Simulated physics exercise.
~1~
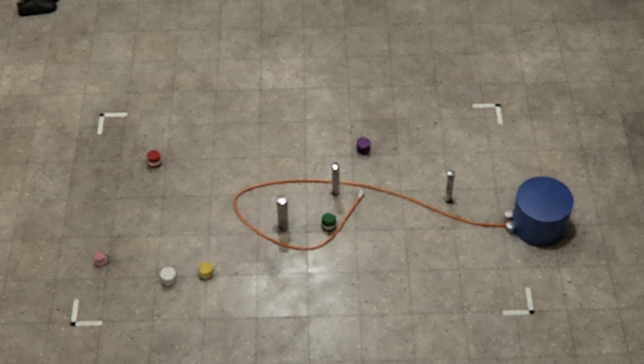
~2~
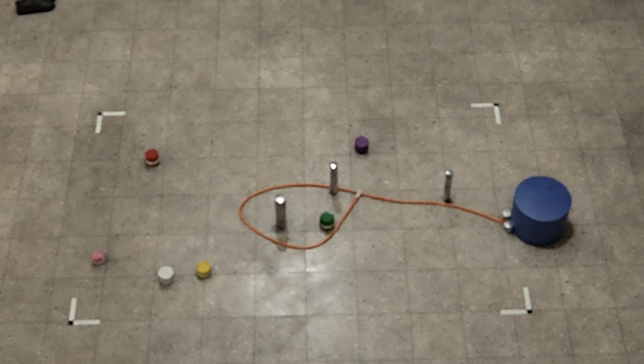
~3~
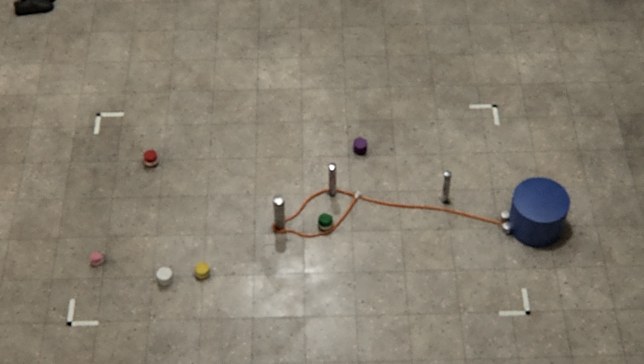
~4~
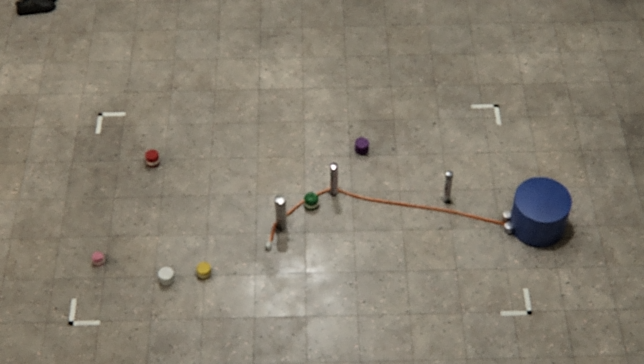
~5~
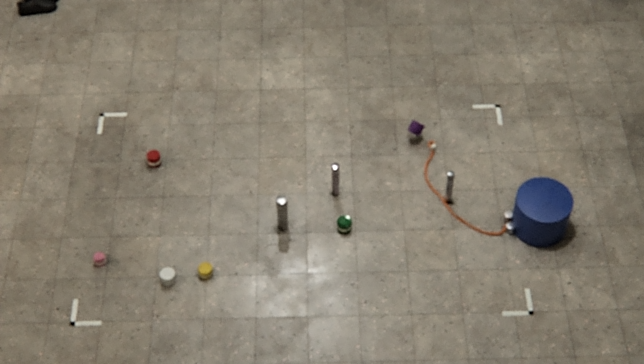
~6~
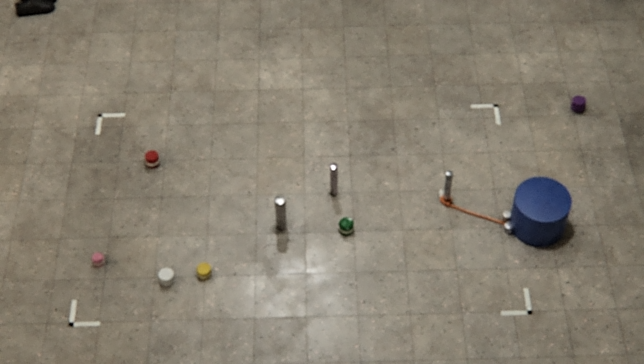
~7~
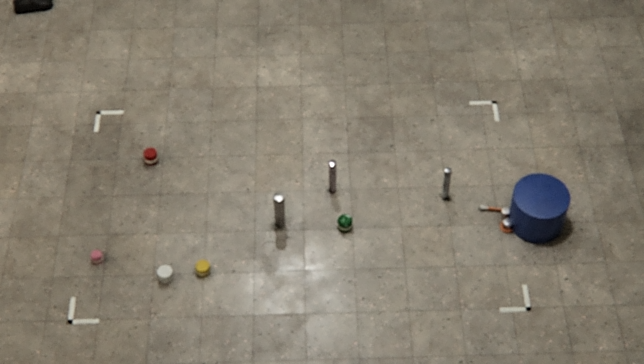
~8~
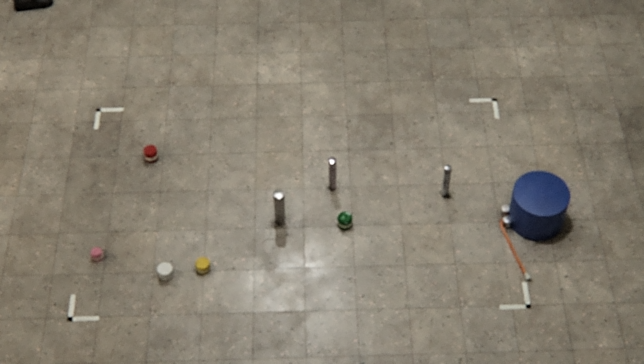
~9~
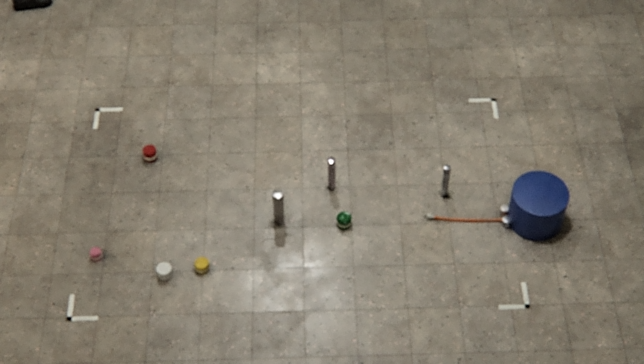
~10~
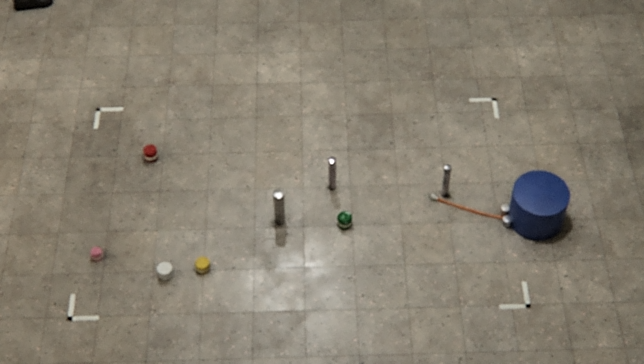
The clip shows an orange lead winding rightward past upright posts into a blue reel, shifting a small green jar slightly and sending a purple tub rightward out of view, before its short remaining end swings around and rests extended left of the reel.
